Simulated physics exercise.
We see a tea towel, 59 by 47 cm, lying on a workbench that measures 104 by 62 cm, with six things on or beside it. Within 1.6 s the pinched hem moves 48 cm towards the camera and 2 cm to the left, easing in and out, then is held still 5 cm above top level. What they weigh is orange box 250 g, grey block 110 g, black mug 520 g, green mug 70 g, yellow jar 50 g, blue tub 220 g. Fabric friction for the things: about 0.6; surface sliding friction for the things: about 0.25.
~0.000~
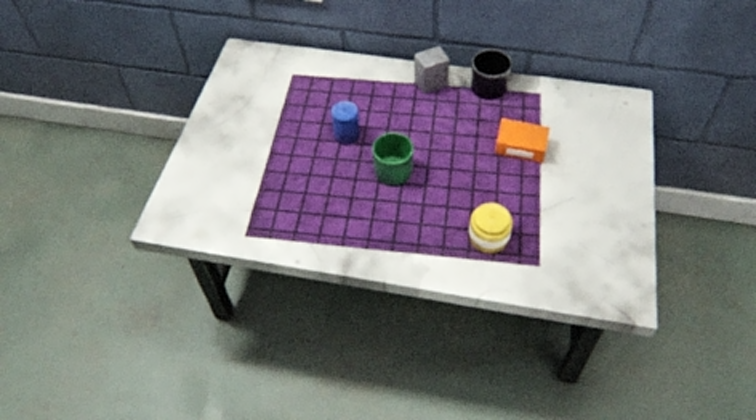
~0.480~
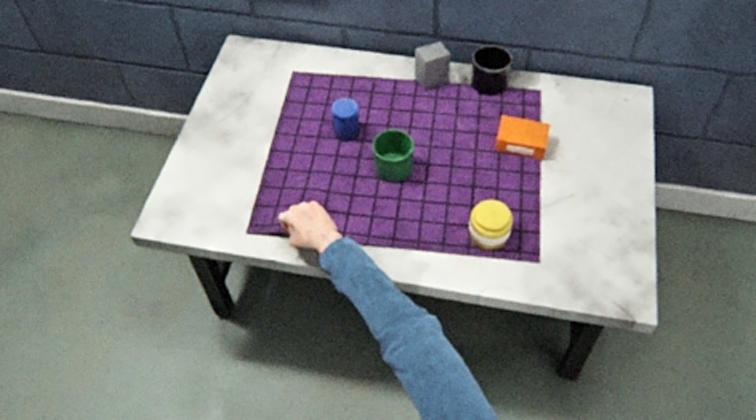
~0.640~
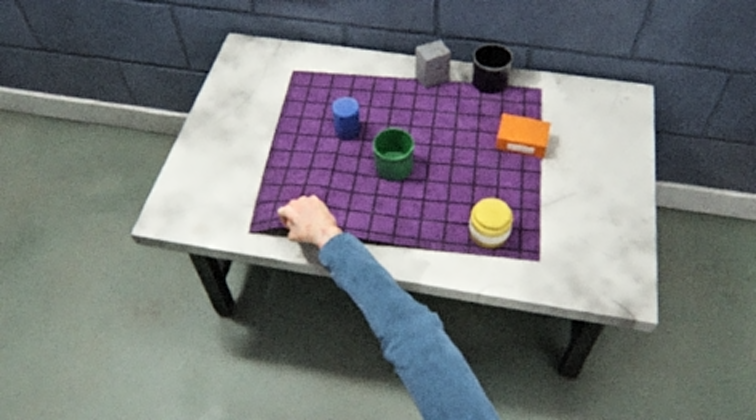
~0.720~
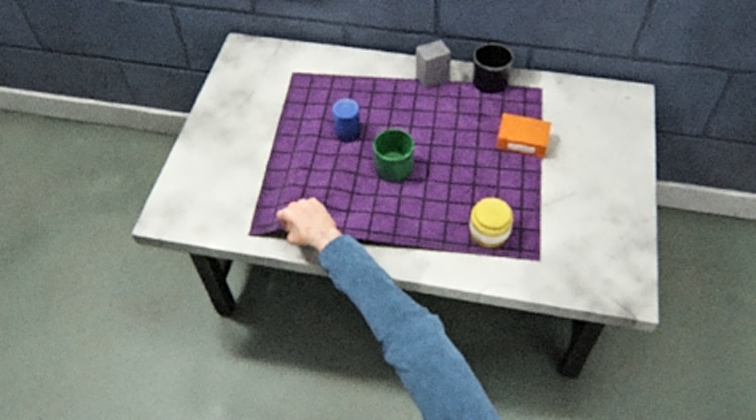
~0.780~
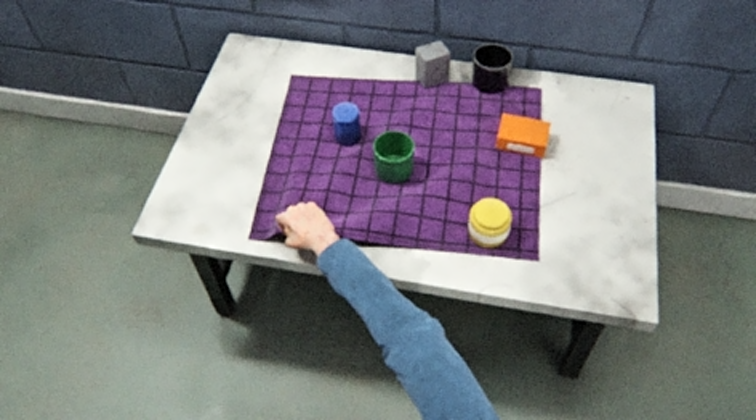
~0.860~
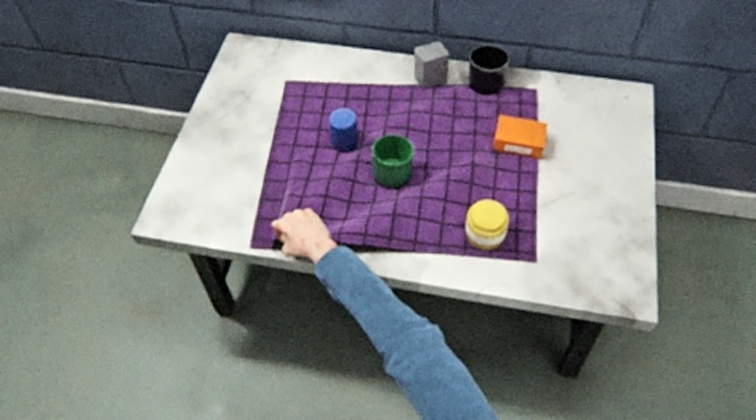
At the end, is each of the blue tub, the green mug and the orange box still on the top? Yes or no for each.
Answers: Blue tub - no; green mug - no; orange box - no.
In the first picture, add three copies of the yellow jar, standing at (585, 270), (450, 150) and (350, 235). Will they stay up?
Going through the three spots as listed: Holds its spot, ends up off the top and ends up off the top.
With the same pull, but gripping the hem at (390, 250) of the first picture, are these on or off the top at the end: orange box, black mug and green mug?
Log - orange box: Off the top; black mug: Still on top; green mug: Off the top.
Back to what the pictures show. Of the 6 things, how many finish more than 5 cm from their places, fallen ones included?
My count is 4.
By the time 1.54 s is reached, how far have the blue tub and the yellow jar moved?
The blue tub is 35 cm out, the yellow jar 20 cm.
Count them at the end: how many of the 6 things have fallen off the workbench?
4.
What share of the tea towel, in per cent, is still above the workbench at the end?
Near 0 in a hundred.
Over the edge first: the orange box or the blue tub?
It's the blue one that goes before the other.
By 1.2 s, 85 % of the tea towel is still over the top; blue tub 17 cm off its start, green mug 14 cm off its start, orange box 11 cm off its start.
By 1.5 s, 60 % of the tea towel is still over the top; blue tub 35 cm off its start, green mug 29 cm off its start, orange box 23 cm off its start.
By 1.9 s, 10 % of the tea towel is still over the top; blue tub over the edge, green mug over the edge, orange box 42 cm off its start at (390, 248).
By 2.2 s, 0 % of the tea towel is still over the top; orange box over the edge, blue tub over the edge, green mug over the edge.
By 3.8 s, 0 % of the tea towel is still over the top; blue tub over the edge, orange box over the edge, green mug over the edge, yellow jar over the edge.
